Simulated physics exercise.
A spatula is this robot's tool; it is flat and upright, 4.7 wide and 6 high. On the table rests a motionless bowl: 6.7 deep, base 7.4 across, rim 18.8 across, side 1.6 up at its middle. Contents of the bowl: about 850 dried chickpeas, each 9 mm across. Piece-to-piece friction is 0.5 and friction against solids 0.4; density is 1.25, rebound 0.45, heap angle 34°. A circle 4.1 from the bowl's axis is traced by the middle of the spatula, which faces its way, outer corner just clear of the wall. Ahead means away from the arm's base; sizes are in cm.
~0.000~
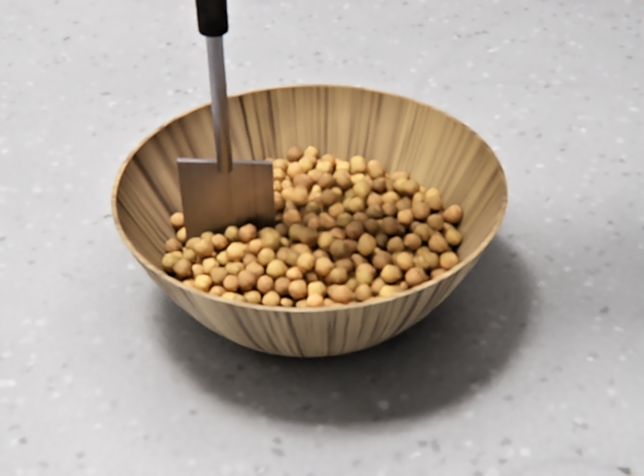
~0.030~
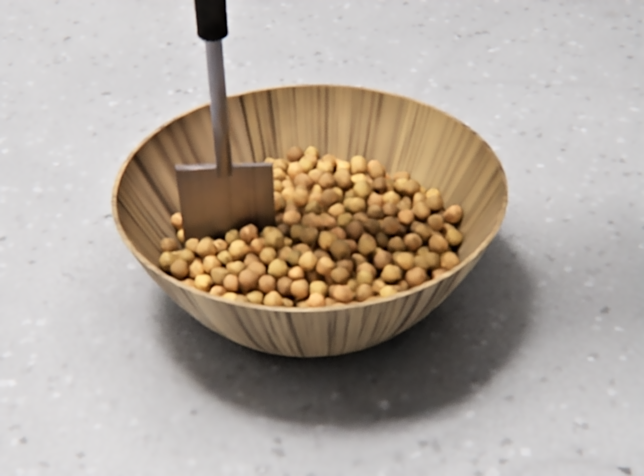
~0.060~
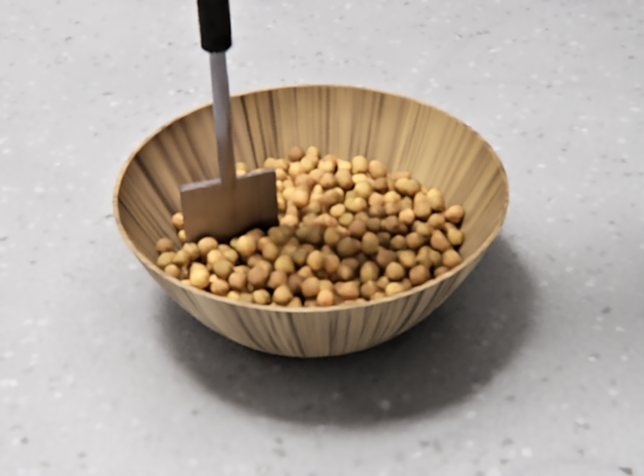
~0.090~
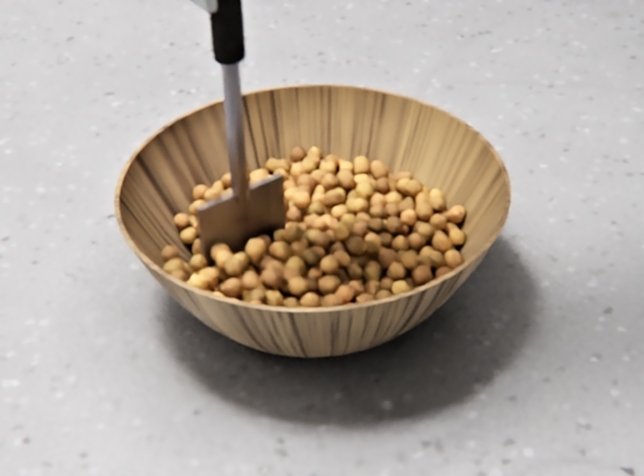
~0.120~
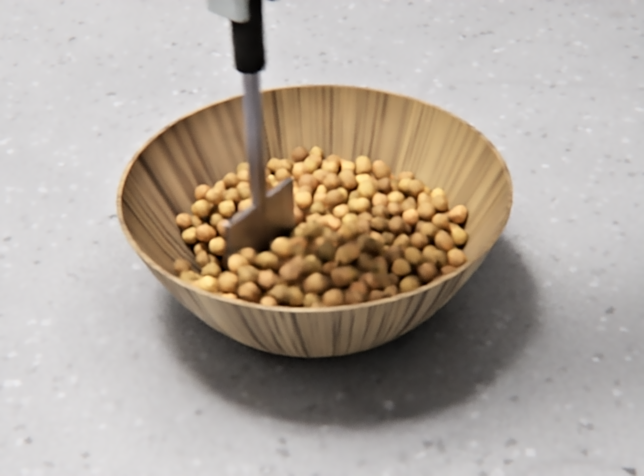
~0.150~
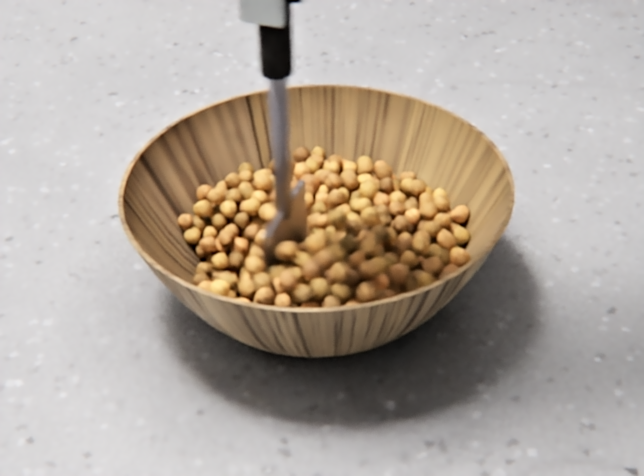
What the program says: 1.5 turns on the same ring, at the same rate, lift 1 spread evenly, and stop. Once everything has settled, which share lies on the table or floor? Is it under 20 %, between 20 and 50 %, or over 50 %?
Under 20 %.
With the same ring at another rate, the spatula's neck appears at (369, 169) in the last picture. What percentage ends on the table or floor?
About 40 per cent.
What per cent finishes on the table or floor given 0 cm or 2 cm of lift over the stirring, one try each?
Near 20 in a hundred, then 10 in a hundred.
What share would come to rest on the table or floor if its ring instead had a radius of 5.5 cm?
That would come to roughly 5 percent.
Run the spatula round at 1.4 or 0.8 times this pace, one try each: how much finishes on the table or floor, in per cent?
Estimates in order: Some 30 % and some 10 %.
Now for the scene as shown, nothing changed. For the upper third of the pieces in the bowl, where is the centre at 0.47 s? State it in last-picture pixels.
About (315, 141).
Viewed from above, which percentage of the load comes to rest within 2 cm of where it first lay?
I'd say something near 20 percent.
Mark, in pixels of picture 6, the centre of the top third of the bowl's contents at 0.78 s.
Top-third centre at approx. (308, 281).
After 0.47 s, 256° round, highest piece 10 above the table; 792 in the bowl, 27 on the table or floor, 31 in flight or on the tool.
After 0.78 s, 78° round, highest piece 8 above the table; 744 in the bowl, 99 on the table or floor, 7 in flight or on the tool.
After 1.14 s, 180° round, highest piece 7 above the table; 736 in the bowl, 114 on the table or floor.
After 1.84 s, 180° round, highest piece 7 above the table; 736 in the bowl, 114 on the table or floor.
In the end, 736 in the bowl, 114 on the table or floor. That is 13 % on the table or floor.
